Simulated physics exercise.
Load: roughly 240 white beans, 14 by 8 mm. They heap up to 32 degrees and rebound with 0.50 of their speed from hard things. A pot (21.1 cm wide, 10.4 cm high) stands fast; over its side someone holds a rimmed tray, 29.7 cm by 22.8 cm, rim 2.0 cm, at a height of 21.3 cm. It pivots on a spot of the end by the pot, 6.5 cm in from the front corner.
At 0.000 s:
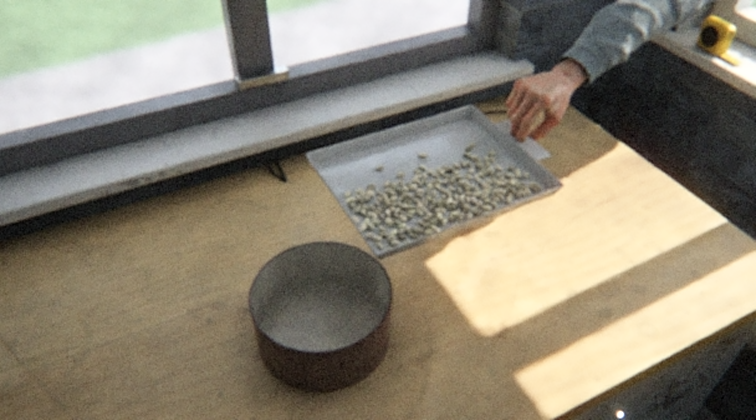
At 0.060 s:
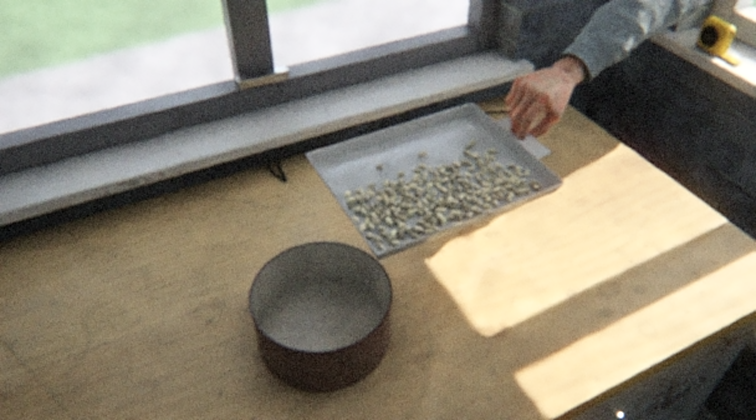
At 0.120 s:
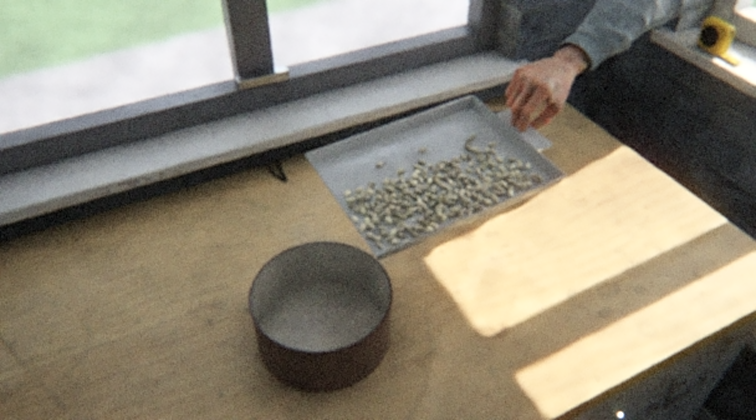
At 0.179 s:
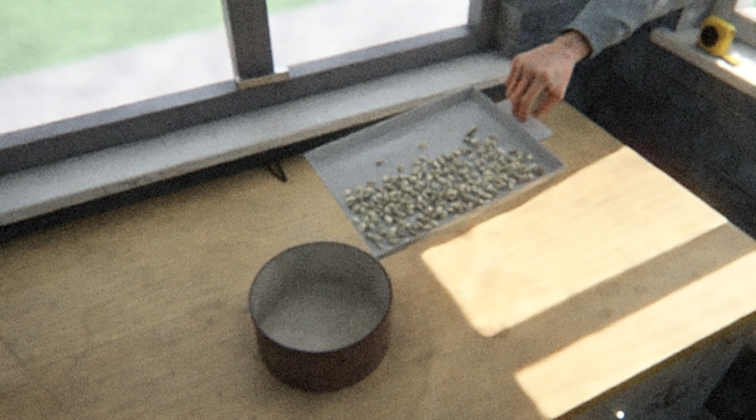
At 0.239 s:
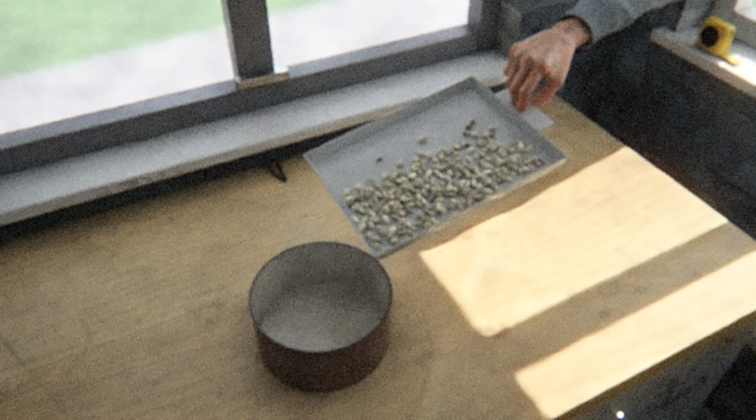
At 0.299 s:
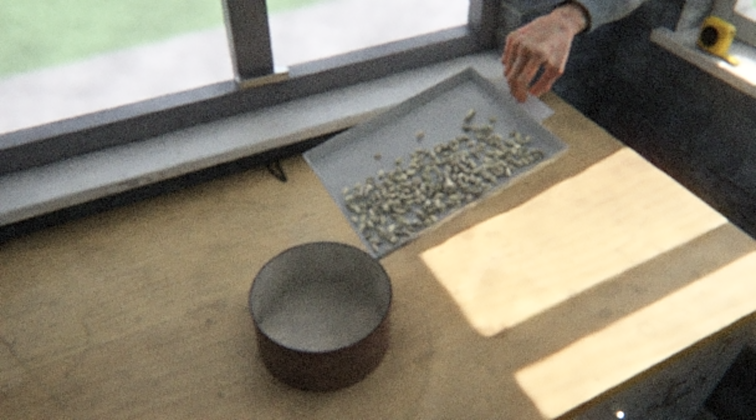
A hand gripped the far right edge of a shallow gray tray of small pale beans and gradually raised that side, while the dark round pot near its lower left corner stayed still.
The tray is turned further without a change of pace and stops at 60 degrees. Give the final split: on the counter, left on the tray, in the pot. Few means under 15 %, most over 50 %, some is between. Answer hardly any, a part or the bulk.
Counter hardly any, tray the bulk, pot a part.
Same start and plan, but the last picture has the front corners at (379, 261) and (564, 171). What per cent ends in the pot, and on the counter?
Pot 20, counter 40.
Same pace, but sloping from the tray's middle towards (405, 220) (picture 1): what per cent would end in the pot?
Some 35 per cent.
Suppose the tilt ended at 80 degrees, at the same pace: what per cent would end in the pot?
Then about 85 per cent.
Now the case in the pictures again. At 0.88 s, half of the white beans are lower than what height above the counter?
About 24 cm.
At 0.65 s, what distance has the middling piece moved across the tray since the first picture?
Roughly 5 cm.
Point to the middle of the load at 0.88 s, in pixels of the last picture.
Near (363, 209).
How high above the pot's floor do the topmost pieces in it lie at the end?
Some 1.0 cm.
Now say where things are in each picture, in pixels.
In the first frame, tray tilt 0 degrees, front corners at (379, 250) and (558, 184); middle of the pieces at (443, 198); pot at (321, 292).
In the second frame, tray tilt 1 degrees, front corners at (379, 250) and (558, 181); middle of the pieces at (443, 197).
In the third frame, tray tilt 4 degrees, front corners at (378, 250) and (559, 174), lowest corner left front; middle of the pieces at (444, 193).
In the fourth frame, tray tilt 7 degrees, front corners at (378, 251) and (561, 165), lowest corner left front; middle of the pieces at (443, 189).
In the fifth frame, tray tilt 11 degrees, front corners at (377, 251) and (561, 155), lowest corner left front; middle of the pieces at (442, 184).
In the sixth frame, tray tilt 15 degrees, front corners at (376, 252) and (561, 146), lowest corner left front; middle of the pieces at (440, 180); pot at (321, 292). Its pace works out near 65 degrees a second.
After 0.65 s, tilt 37 degrees; the tray holds 100 %, the pot 0 %.
After 0.88 s, tilt 51 degrees; the tray holds 100 %, the pot 0 %.
Then, at 1.23 s, tilt 60 degrees; the tray holds 75 %, the pot 15 %.
At rest (2.3 s), counter 5 %, tray 70 %, pot 25 %.
